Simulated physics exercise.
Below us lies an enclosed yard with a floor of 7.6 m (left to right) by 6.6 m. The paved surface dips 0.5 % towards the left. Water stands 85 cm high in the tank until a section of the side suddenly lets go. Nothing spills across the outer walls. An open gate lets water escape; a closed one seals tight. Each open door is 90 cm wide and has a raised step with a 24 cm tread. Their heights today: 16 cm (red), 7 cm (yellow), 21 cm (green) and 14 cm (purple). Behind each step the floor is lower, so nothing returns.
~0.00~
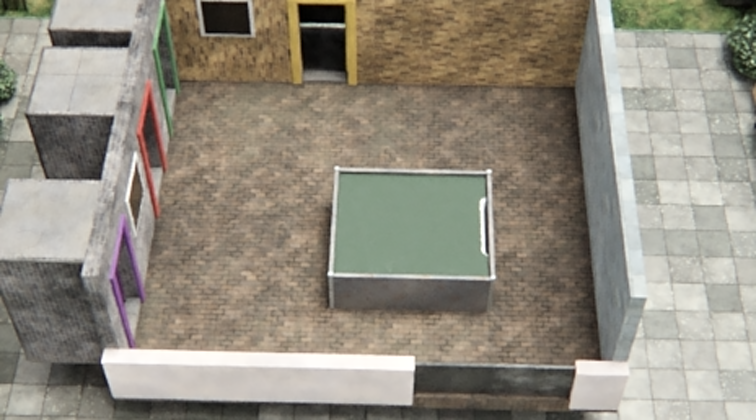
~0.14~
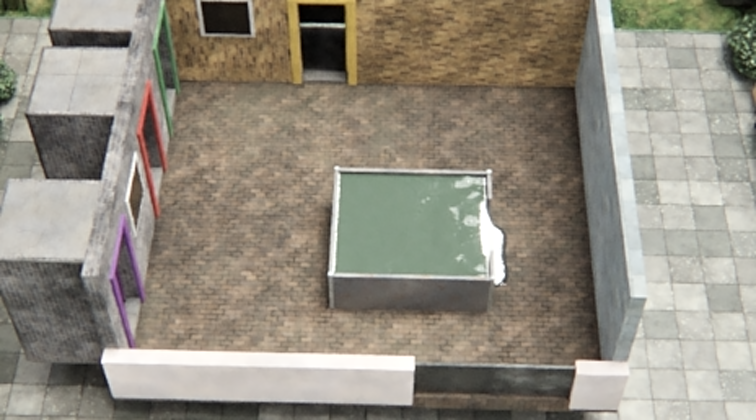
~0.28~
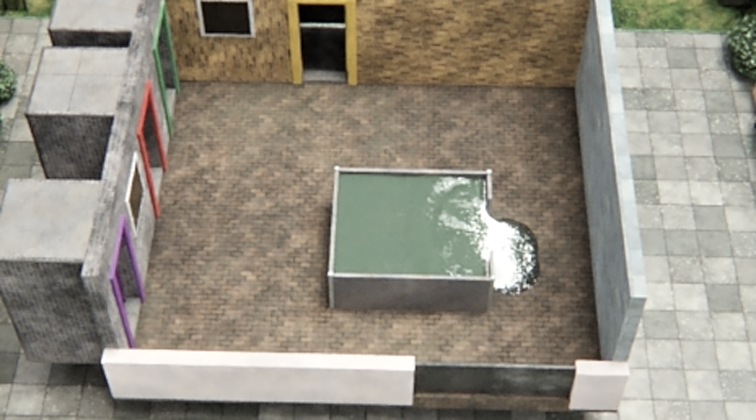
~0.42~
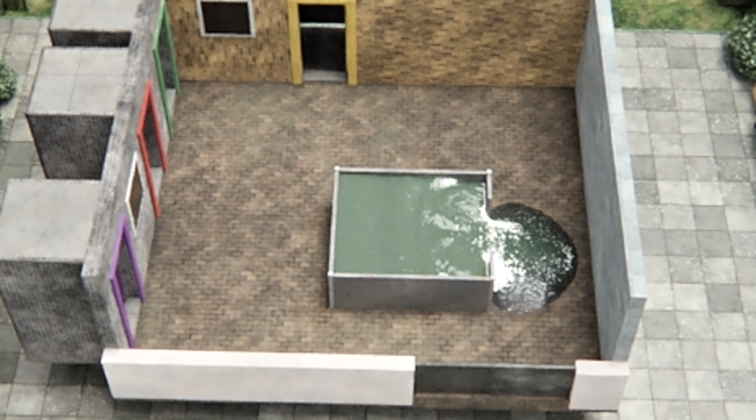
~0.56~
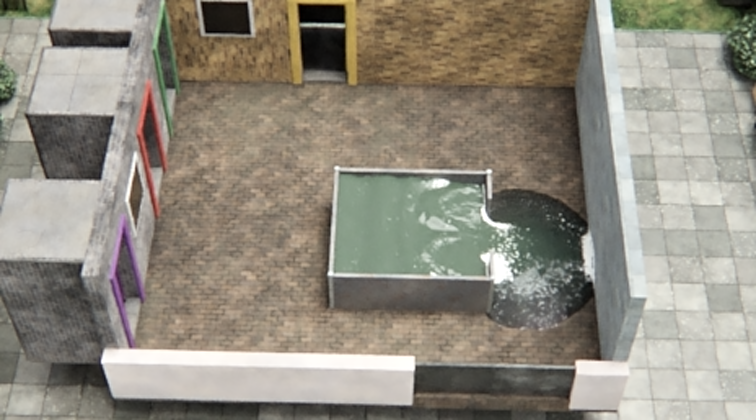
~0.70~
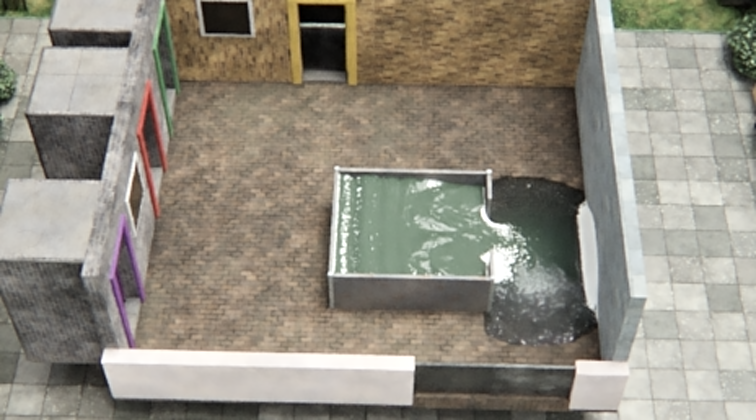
At first, green water lies still in a rectangular tank in a brick-paved yard with colored doorways. Water then pours through a gap in the tank's right side, foaming white, and spreads across the paving in a dark, rounded pool that reaches the right wall and widens along it, while ripples cross the tank.
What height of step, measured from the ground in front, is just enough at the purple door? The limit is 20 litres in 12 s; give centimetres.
Close to 18 cm is just enough.
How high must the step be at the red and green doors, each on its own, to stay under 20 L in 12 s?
Roughly 14.0 cm at red and 12.5 cm at green.
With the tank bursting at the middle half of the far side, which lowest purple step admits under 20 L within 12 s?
About 11.5 cm.
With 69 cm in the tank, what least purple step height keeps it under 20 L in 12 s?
About 13.5 cm.
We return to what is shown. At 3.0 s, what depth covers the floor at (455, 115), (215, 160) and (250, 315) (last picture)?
In that order: 3, 0 and 0 cm.
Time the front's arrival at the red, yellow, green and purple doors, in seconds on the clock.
Red 5.5 s, yellow 3.2 s, green 4.5 s, purple 4.5 s.
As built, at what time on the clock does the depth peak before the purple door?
At about 4.5 s.
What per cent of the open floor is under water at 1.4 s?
Near 15 per cent is wet.
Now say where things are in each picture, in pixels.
Still water, 85 cm deep, in the tank at (412, 225); the purple door at (128, 291) is dry, in the first picture.
The front is at (504, 277), 0.3 m from the gap at (486, 247); 0.2 m2 of floor is wet, 85 cm left at the back, in the second picture.
The gap is at (486, 247), the front 0.8 m out at (535, 267); the back of the tank holds 85 cm, in the third picture.
Water pours out at (486, 248) and has run 1.5 m, to (573, 265); about 9 cm deep outside, 85 cm at the back, in the fourth picture.
The front is at (587, 229), 1.8 m from the gap at (486, 247); 4.1 m2 of floor is wet, 84 cm left at the back, in the fifth picture.
The gap is at (486, 247), the front 2.0 m out at (584, 199); the back of the tank holds 78 cm; the purple door at (128, 291), 6.0 m from the gap, is still 5.8 m from the nearest water, in the sixth picture.
After 1.4 s water covers 15 % of the floor, deepest (53 cm) near (580, 259); it has not reached the purple door.
After 3.0 s water covers 40 % of the floor, deepest (42 cm) near (602, 378); it has not reached the purple door.
After 12.0 s water covers 100 % of the floor, deepest (18 cm) near (163, 378); 14 cm at the purple door, 75 litres in over its 14 cm step.
At the purple door as built, the water arrived by 4.3 s and peaked near 23 cm at 4.6 s.
With a step of 15.5 cm, 46 litres would have come in within the 12 s; with 21.5 cm, 2 litres. So under 20 litres takes about 18 cm.
